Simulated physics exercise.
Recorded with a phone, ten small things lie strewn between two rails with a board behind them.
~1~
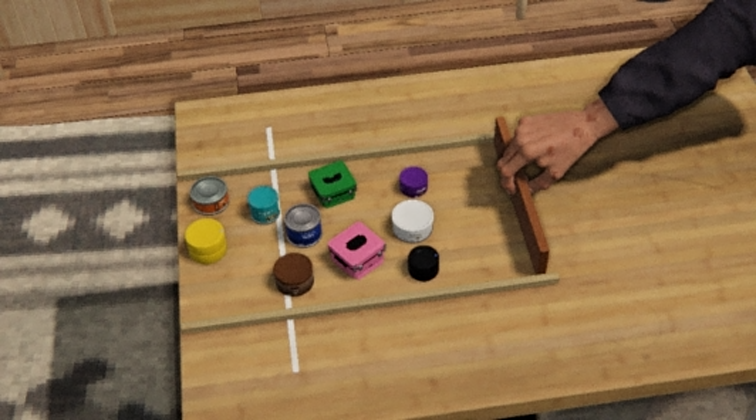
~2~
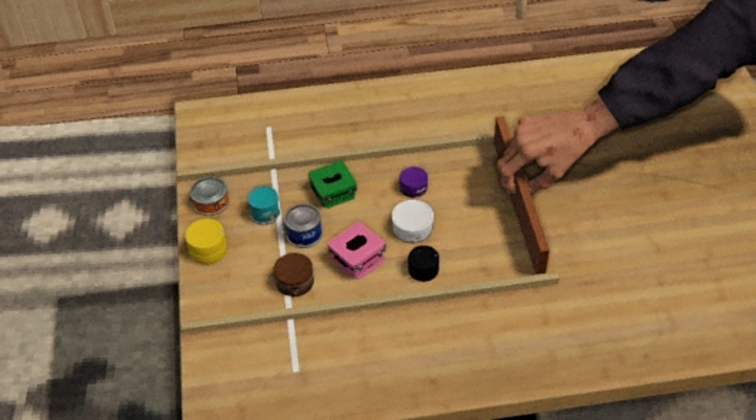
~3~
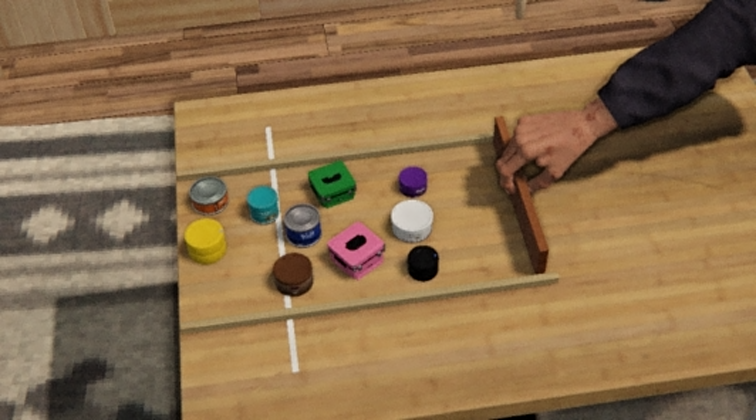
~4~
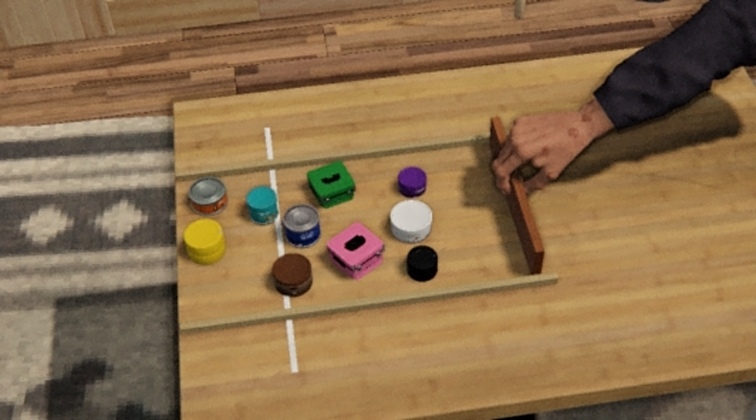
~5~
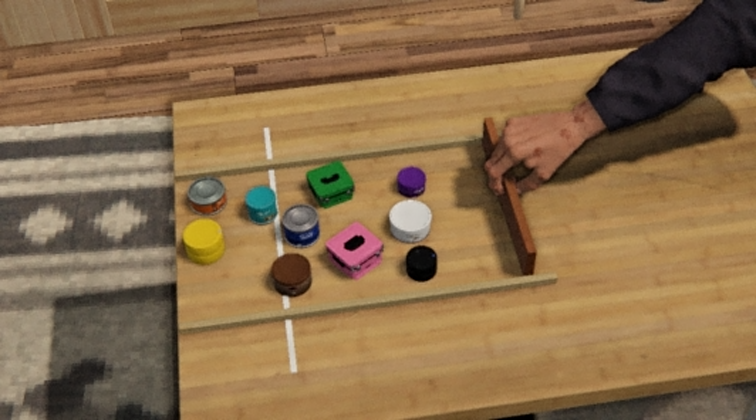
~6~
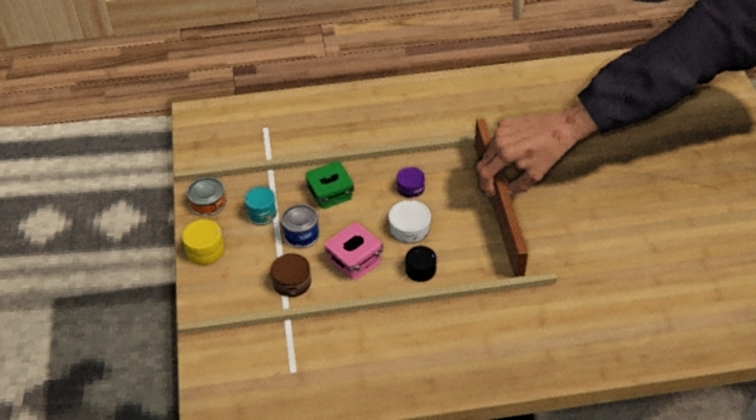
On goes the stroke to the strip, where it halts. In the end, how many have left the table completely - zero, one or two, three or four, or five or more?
In the end, zero have left it.
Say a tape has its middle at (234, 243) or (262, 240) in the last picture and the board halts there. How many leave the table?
First 2, second 1.
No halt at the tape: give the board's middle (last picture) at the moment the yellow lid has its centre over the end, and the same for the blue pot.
Its middle is about (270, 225) and about (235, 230).
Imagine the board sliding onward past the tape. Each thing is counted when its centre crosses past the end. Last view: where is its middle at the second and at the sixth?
First: Around (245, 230). Next: Around (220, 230).
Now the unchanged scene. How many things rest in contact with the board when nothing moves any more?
4 touch it.
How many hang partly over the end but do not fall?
The figure is 1.
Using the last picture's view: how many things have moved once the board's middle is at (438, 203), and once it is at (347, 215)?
First 0 and then 7.
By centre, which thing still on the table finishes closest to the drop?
The one in question is the yellow lid.
Soon after, none off yet; yellow lid at rest near (203, 242); orange tin at rest near (207, 196); turquoise tin at rest near (261, 206).
After that, none off yet; yellow lid at rest near (203, 242); orange tin at rest near (207, 196); turquoise tin moving near (256, 205).
In the end, the number that fall off is zero.
